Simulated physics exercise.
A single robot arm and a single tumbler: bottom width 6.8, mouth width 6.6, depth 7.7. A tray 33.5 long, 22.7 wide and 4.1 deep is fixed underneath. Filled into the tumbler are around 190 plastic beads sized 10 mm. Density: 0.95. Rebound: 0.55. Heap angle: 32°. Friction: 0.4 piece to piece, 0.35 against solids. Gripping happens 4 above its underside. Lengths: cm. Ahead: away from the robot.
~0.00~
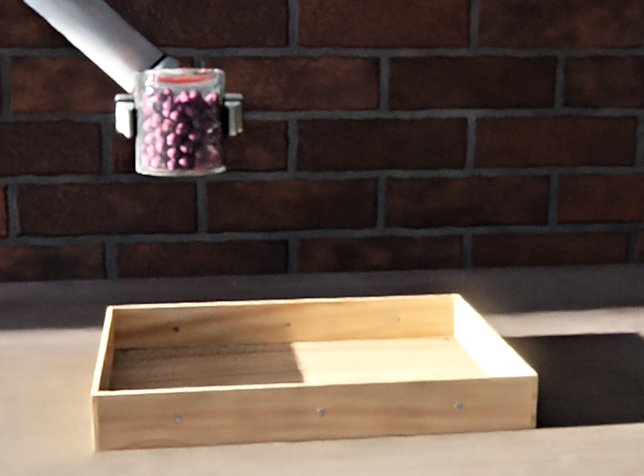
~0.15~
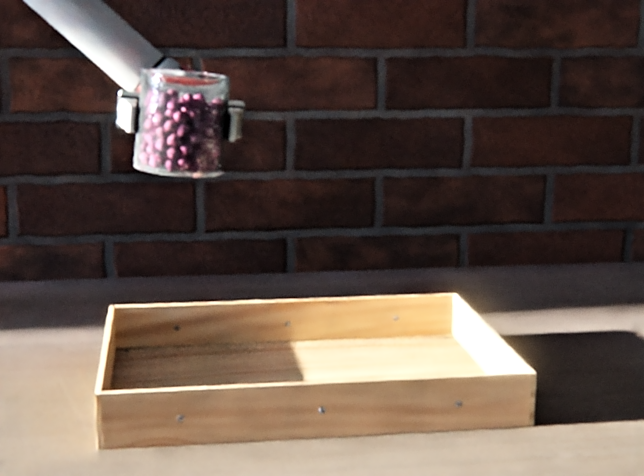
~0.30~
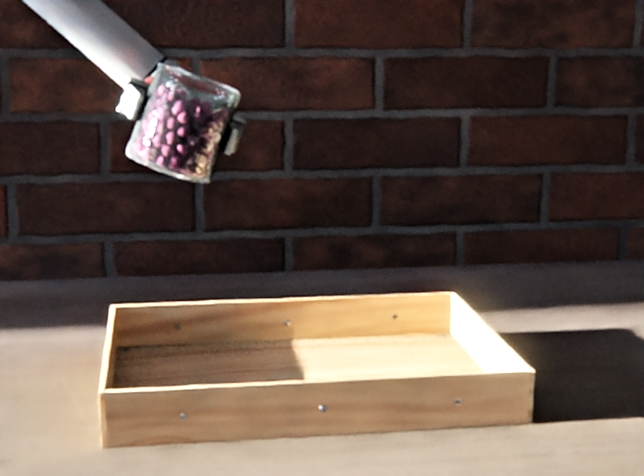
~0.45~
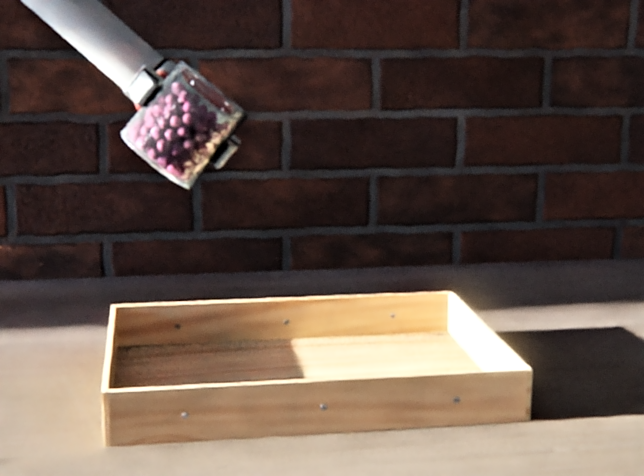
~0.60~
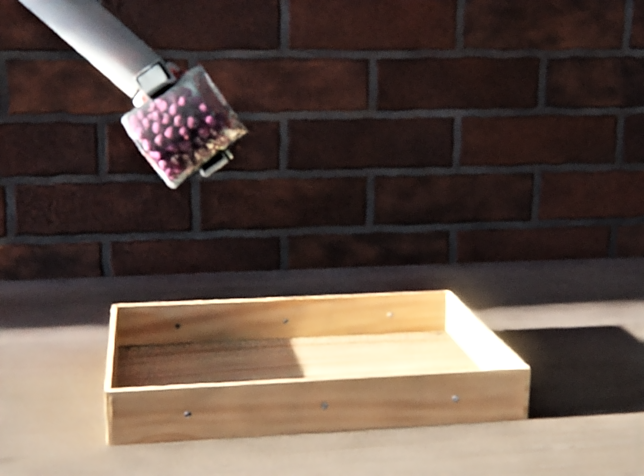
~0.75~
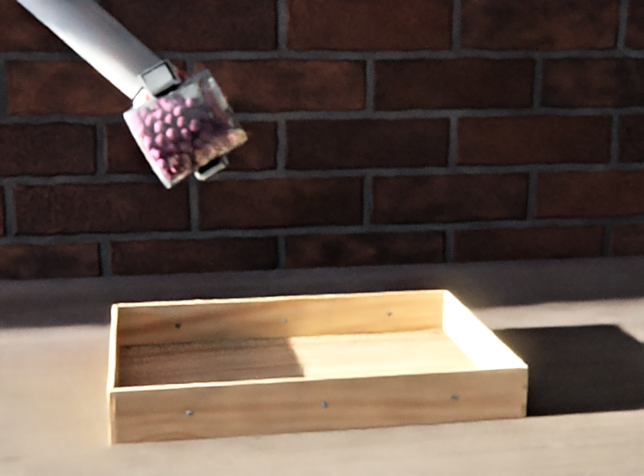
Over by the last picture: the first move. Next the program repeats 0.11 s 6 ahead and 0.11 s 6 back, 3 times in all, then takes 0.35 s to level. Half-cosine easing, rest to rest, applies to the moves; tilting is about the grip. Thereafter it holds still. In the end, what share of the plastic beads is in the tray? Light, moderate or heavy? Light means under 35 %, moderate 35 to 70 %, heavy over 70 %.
Moderate.
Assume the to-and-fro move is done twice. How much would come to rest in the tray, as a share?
Estimate: Around 55 %.
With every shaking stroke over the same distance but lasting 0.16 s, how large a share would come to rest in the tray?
40 %.
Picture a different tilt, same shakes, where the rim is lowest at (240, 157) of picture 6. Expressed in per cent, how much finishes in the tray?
Result: Approximately 95 %.
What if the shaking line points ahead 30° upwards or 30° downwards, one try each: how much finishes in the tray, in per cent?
Estimates, in order: 90 % then 25 %.
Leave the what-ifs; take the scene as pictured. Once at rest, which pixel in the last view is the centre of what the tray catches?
Around (370, 371) in the last view.
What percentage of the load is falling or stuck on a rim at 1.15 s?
I'd reckon close to 8 per cent.
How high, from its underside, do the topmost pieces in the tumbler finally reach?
I'd say close to 5.0 cm.
After 1.15 s, tilted 61° forward, highest piece 26 above the table; 110 in the tumbler, 65 in the tray, 16 in flight or on a rim.
After 1.56 s, tilted 38° forward, highest piece 25 above the table; 103 in the tray, 64 in the tumbler, 7 on the table or floor, 17 in flight or on a rim.
After 1.96 s, level, highest piece 24 above the table; 115 in the tray, 64 in the tumbler, 12 on the table or floor.
After 3.01 s, level, highest piece 24 above the table; 115 in the tray, 64 in the tumbler, 12 on the table or floor.
In the end, 115 in the tray, 64 in the tumbler, 12 on the table or floor. That is 60 % in the tray.
